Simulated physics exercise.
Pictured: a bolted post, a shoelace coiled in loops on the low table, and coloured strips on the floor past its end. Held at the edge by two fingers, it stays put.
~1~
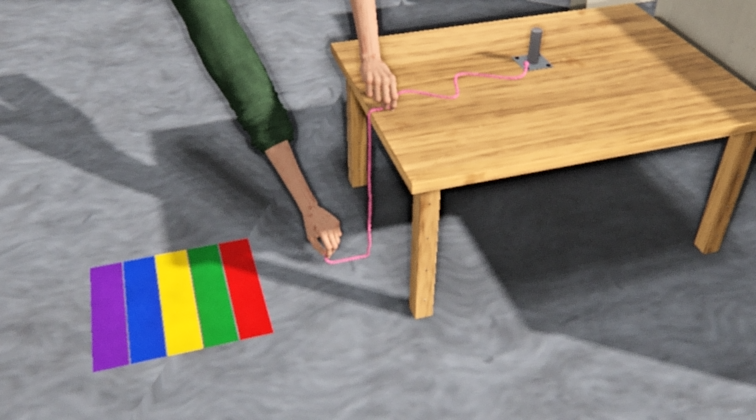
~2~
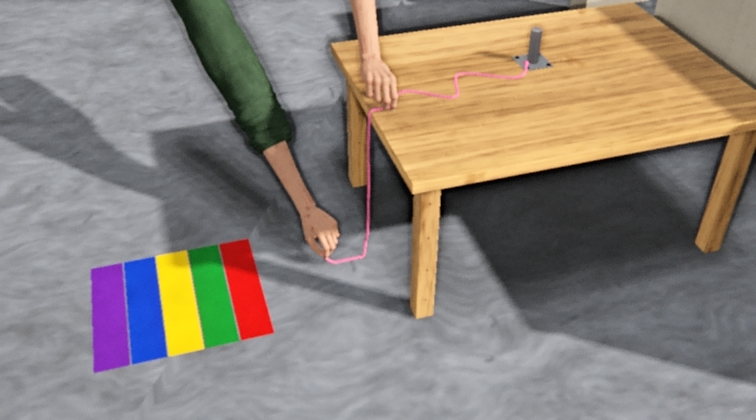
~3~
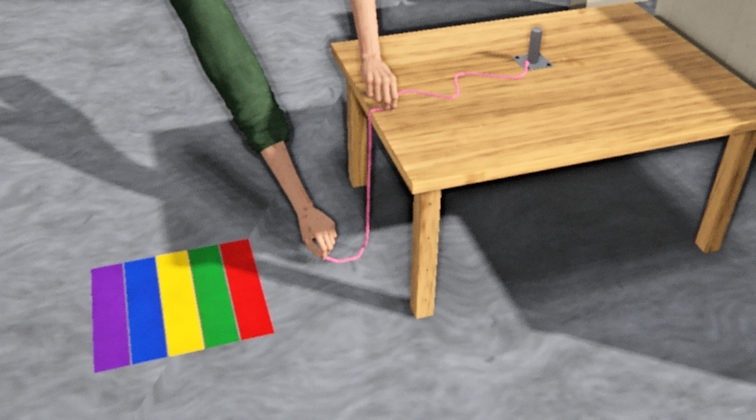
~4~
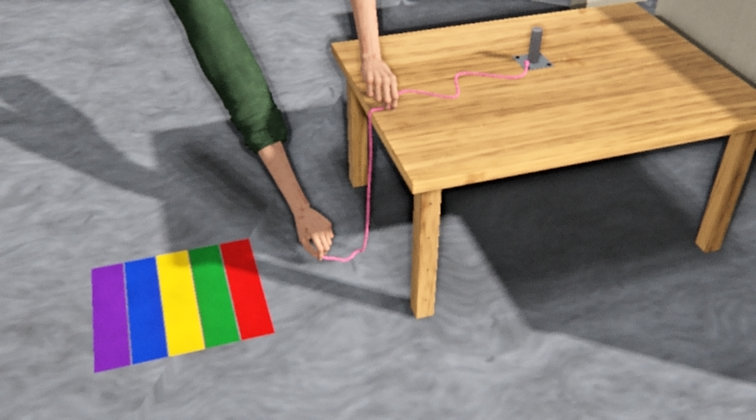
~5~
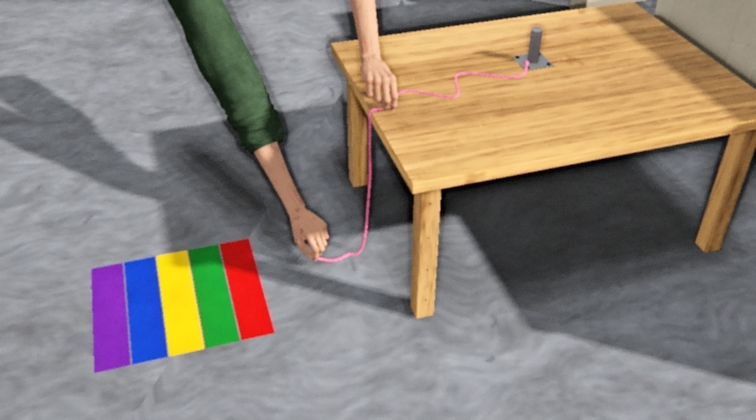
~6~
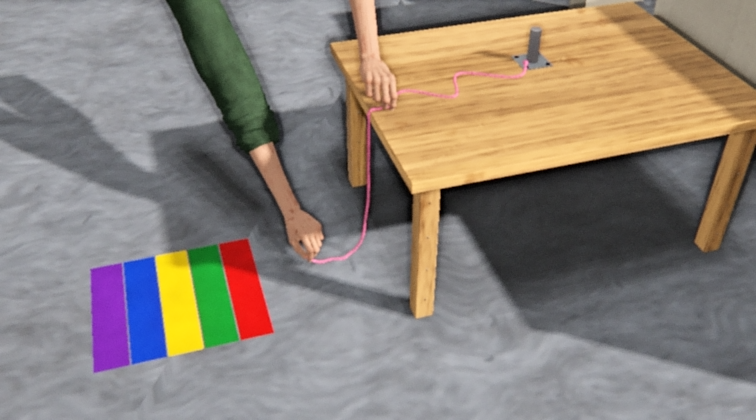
On a low wooden table above a grey floor, a pink cord runs from a small metal post to the edge, where one hand rests on it. The other hand, low beside the table, holds the hanging end and draws it slightly left toward a mat of coloured stripes, the lower bend gradually smoothing.
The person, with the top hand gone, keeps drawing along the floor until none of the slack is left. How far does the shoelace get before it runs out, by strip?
As far as the blue strip.
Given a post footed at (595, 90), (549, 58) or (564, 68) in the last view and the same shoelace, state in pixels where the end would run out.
In order, near (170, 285), (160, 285) and (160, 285).
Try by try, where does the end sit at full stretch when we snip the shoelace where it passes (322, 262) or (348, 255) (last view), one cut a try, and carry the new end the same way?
Case by case: Roughly (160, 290), then roughly (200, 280).
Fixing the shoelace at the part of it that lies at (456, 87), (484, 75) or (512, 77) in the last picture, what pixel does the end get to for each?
Going through the three tries, you get (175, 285), (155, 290) and (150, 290).
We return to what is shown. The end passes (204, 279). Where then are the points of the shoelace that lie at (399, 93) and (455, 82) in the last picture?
The first one ends up at (361, 117) and the second one at (427, 84).
Soon after, end near (204, 279); over green.
After that, end near (159, 288); over yellow.
At the stop, end near (132, 293); over blue. It gets as far as the blue strip.
